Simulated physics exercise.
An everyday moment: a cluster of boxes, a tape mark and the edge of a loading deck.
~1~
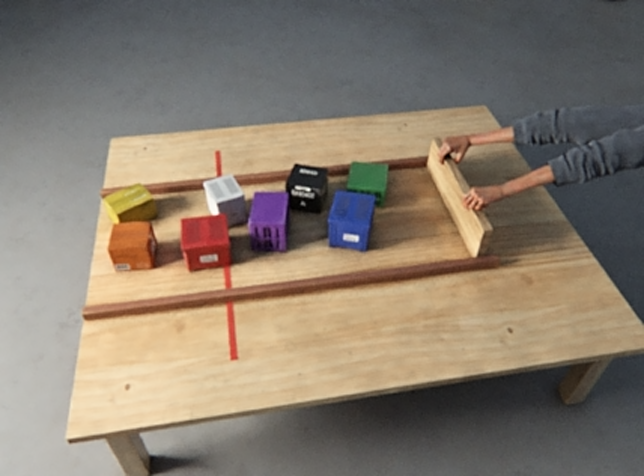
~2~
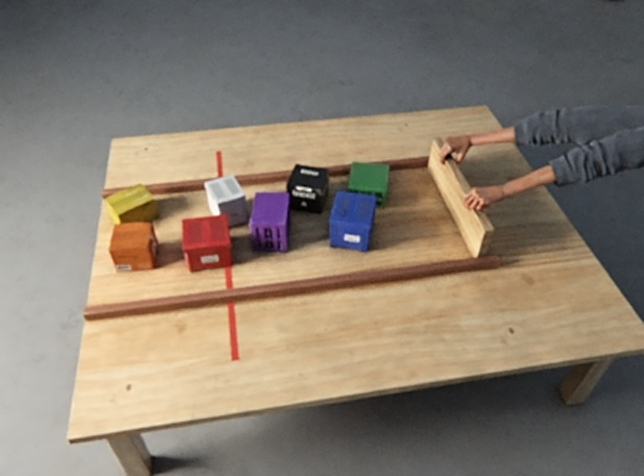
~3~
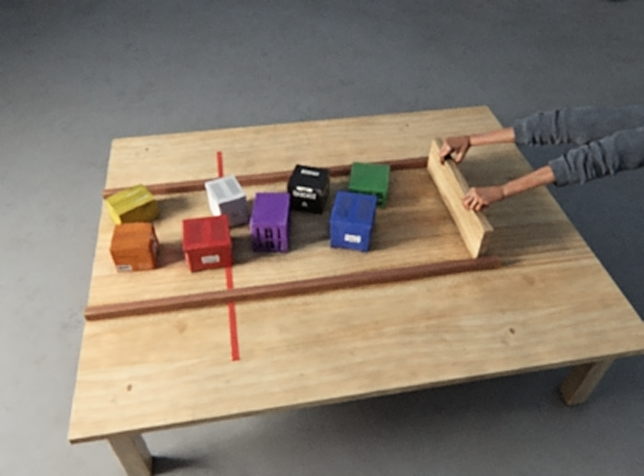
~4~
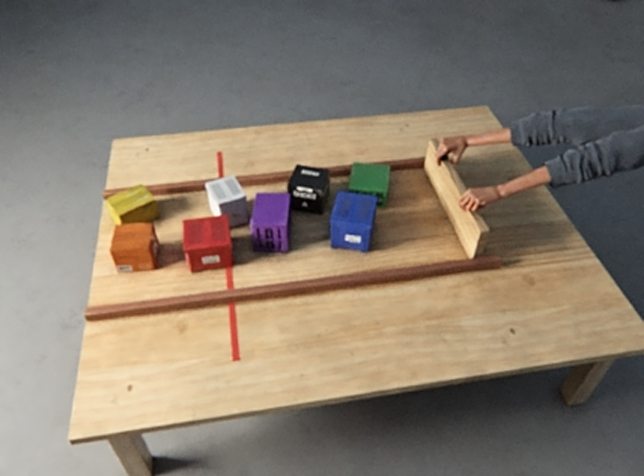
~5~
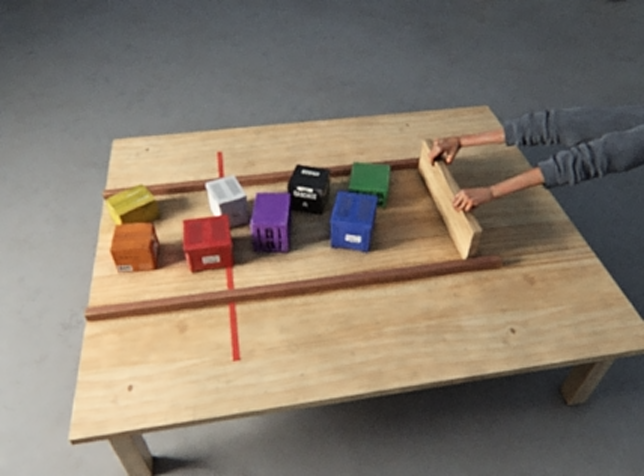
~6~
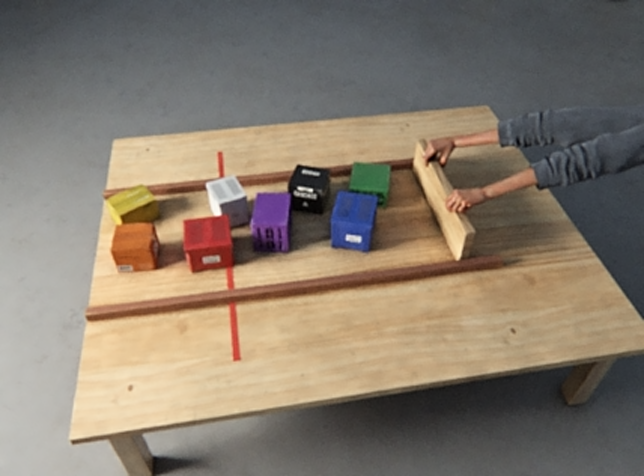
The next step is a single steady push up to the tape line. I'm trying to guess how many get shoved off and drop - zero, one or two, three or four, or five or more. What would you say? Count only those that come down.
Just one, or two at most, falls.
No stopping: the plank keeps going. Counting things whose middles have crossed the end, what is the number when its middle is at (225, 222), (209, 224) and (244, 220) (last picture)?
By position: 2 / 2 / 0.
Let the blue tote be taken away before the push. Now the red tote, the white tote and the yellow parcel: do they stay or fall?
The red tote? It hangs in there. The white tote? It hangs in there. The yellow parcel? It drops away.
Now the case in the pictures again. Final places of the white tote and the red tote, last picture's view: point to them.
About (128, 215), and the other about (123, 254).
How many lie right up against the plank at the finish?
Number: 2.
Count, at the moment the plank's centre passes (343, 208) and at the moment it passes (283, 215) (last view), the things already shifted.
3 by the first point, 6 by the second.
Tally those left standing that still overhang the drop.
The total here is 0.
A little later, none off yet; yellow parcel at rest near (134, 208); orange parcel at rest near (136, 247); red tote at rest near (209, 244).
Next, none off yet; yellow parcel at rest near (134, 208); orange parcel shifted a little near (128, 249); red tote shifted about its own width near (170, 249).
When it is over, the number that fall off is one or two; down, orange parcel and yellow parcel.
